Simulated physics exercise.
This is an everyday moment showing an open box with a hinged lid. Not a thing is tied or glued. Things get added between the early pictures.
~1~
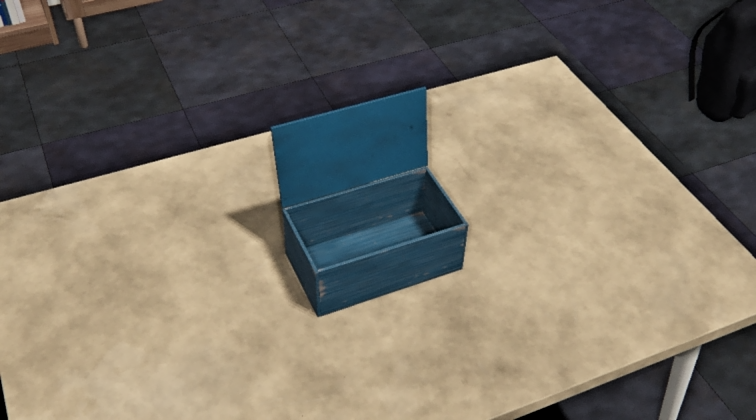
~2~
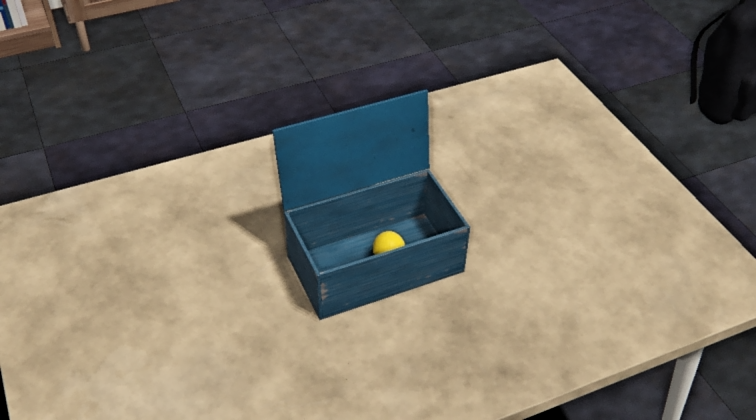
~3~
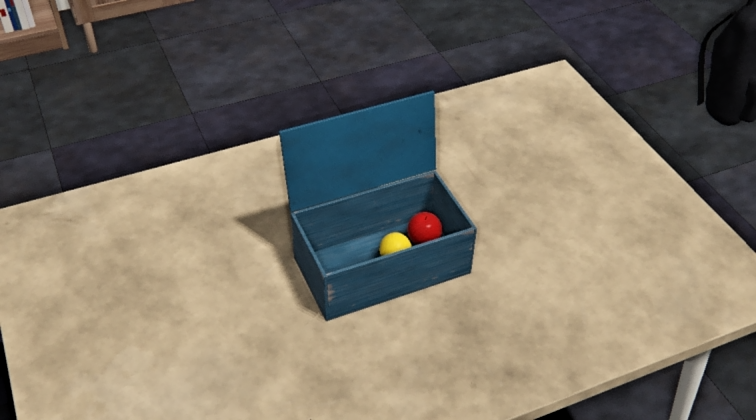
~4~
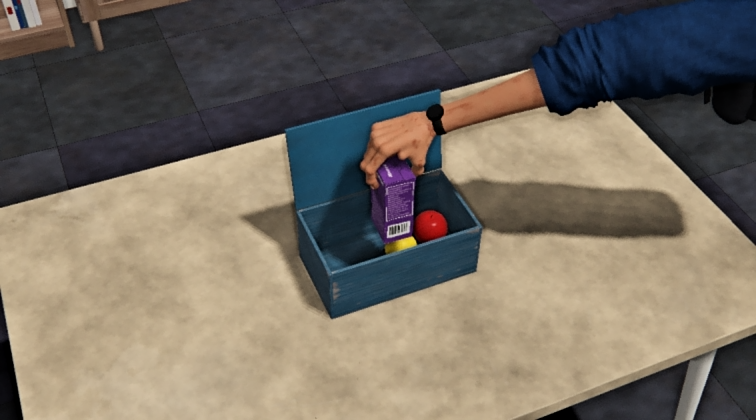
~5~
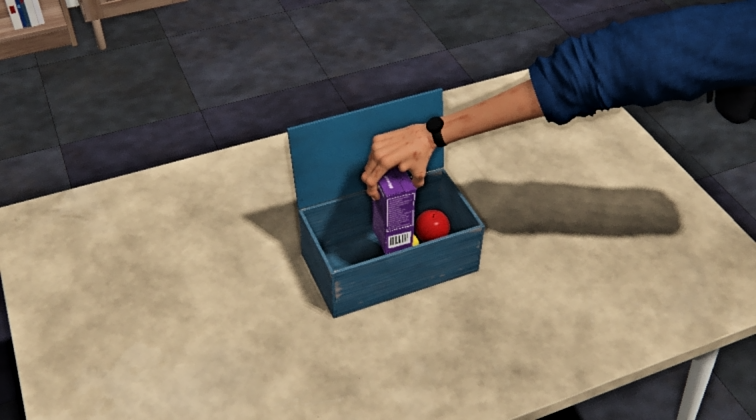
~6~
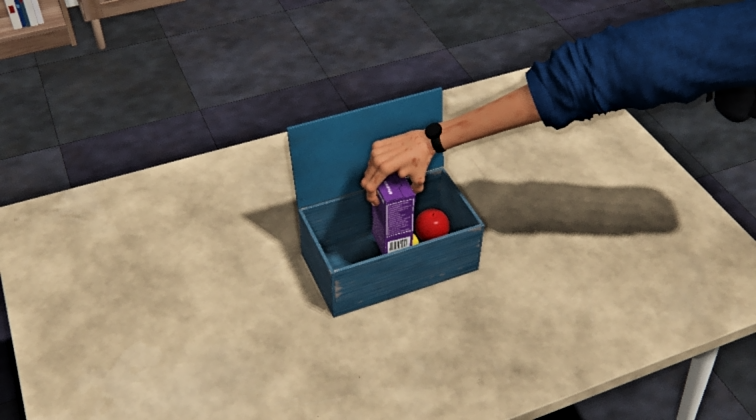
In this clip, an open blue box with a hinged lid sits on a table as a yellow ball and then a red ball appear inside, and a hand reaches in from the right, lowering a purple carton into it.
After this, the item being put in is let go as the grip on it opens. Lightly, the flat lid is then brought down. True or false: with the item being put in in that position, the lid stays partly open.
False, the lid closes.
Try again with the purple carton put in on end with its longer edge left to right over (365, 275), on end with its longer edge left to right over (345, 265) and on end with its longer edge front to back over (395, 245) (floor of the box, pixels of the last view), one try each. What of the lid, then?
First - not shut; second - not shut; third - shut down.
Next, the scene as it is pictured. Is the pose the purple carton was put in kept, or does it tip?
After all that, it finishes out of line.
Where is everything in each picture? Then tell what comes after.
The last thing is not in view yet, in the first picture.
The last thing is not in view yet, in the second picture.
The last thing is not in view yet, in the third picture.
Still above its spot; purple carton (392, 199), in the fourth picture.
Still above its spot; purple carton (393, 210), in the fifth picture.
In place under the hand; purple carton (393, 215), in the sixth picture.
Then, 0.80 s after the last picture, lid starting down; purple carton on its side near (359, 256); yellow lemon rolled a little; red apple rolled a little.
Then, 1.70 s after the last picture, lid 44° above the rim; purple carton on its side near (359, 256); yellow lemon rolled a little; red apple rolled a little.
At rest, lid shut; tipped over in the box, purple carton; the other 2 in place. Seen from the same camera at the end, purple carton near (359, 256).
